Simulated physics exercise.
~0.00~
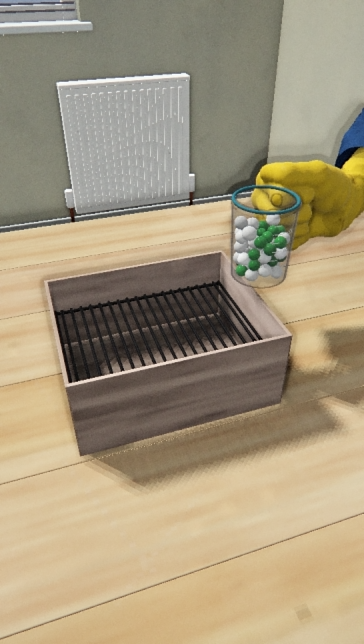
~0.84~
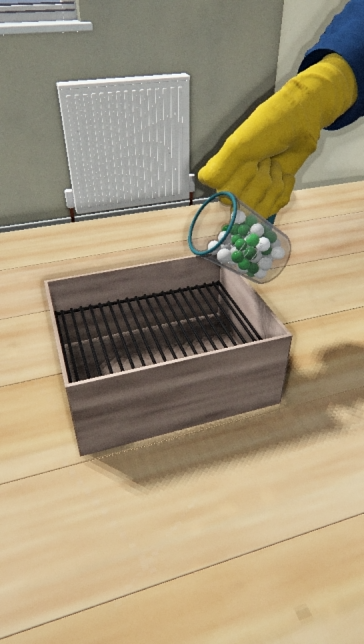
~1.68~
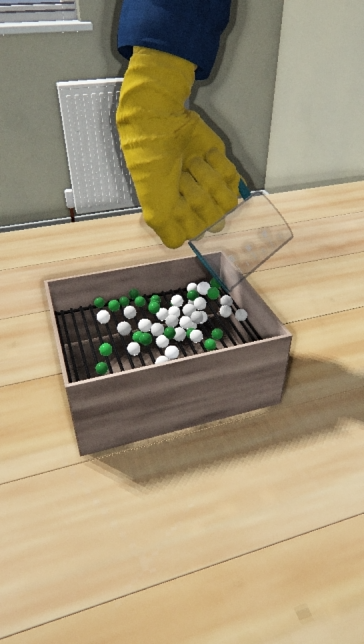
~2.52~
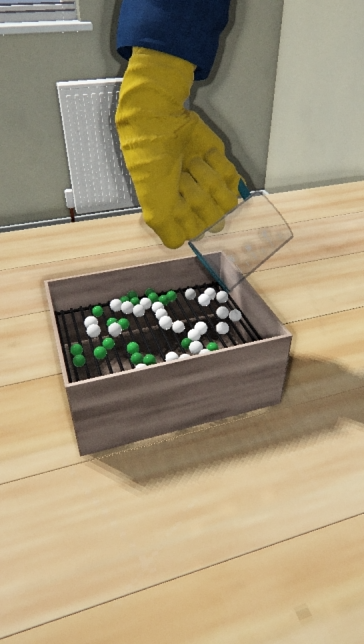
A gloved hand tips white and green balls from a cup onto a rack, where they rest.
